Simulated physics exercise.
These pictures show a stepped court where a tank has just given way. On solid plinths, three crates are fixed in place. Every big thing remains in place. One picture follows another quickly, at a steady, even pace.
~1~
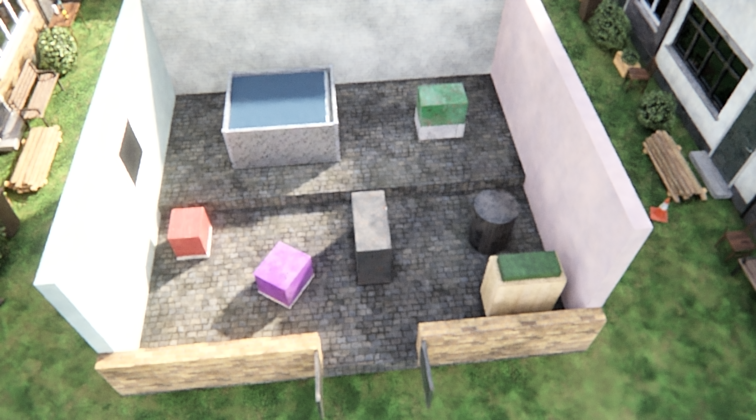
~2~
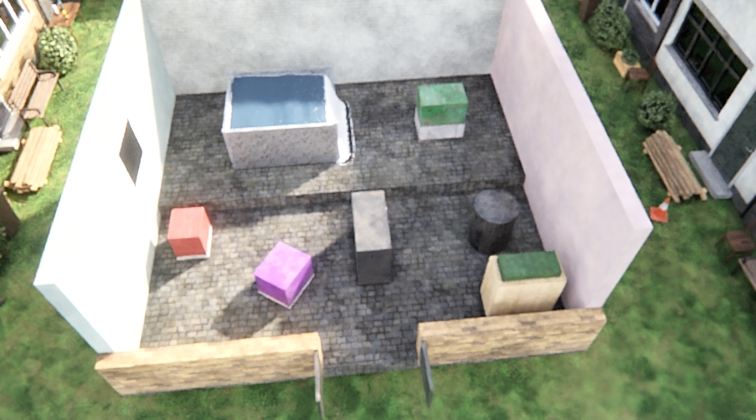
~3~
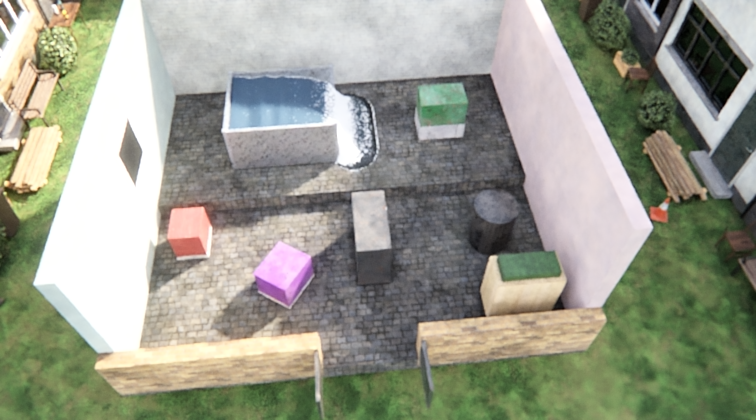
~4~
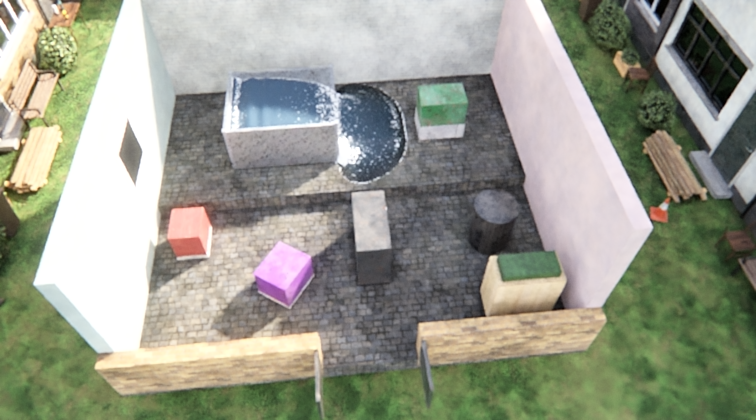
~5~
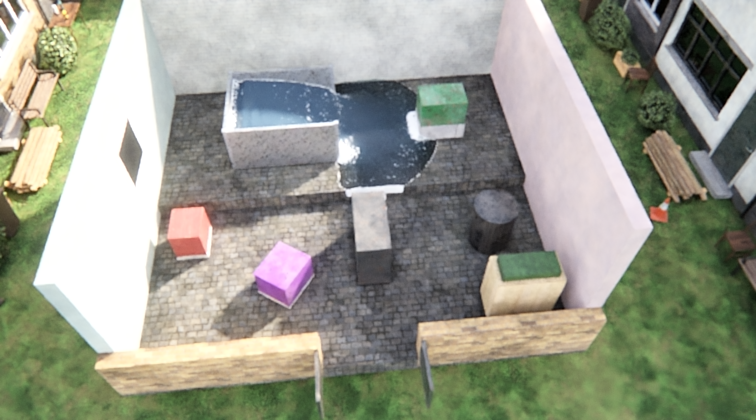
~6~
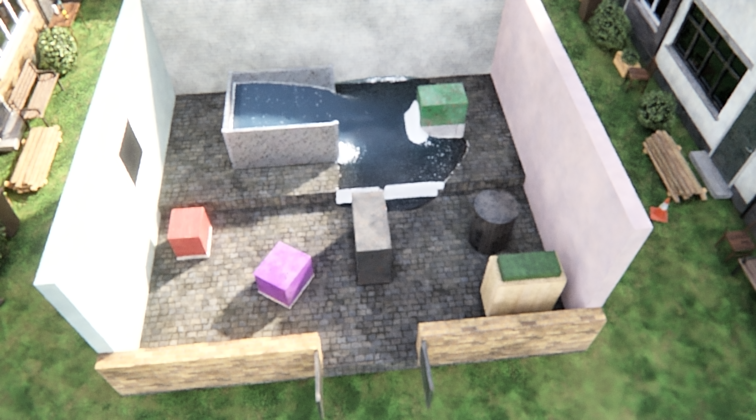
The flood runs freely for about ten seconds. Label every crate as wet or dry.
Red crate: Wet; green crate: Wet; purple crate: Wet.
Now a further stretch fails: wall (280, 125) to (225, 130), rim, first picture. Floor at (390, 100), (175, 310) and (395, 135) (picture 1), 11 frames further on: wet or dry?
Point by point: Unwetted, drenched, unwetted.
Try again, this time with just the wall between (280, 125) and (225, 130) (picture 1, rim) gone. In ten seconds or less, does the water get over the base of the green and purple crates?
Result - green crate stays clear, purple crate gets flooded.
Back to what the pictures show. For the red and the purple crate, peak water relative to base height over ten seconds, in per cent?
180 %, then 290 %.
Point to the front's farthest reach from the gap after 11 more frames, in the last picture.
My best guess is about (566, 330).
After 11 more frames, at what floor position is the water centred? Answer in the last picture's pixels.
The water centres close to (402, 137).
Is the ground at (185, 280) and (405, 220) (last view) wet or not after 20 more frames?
Result, in sequence: Unwetted; waterlogged.
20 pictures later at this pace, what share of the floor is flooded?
It comes to 50 per cent.
A moment on, water covers 35 % of the floor; the red crate not reached, the green crate water round its plinth, the purple crate not reached.
Next, water covers 40 % of the floor; the red crate not reached, the green crate water round its plinth, the purple crate not reached.
Then, water covers 50 % of the floor; the red crate not reached, the green crate water round its plinth, the purple crate not reached.
Later, water covers 70 % of the floor; the red crate not reached, the green crate water round its plinth, the purple crate water round its plinth.
In the end, water covers 90 % of the floor; the red crate was topped, the green crate was topped, the purple crate was topped.
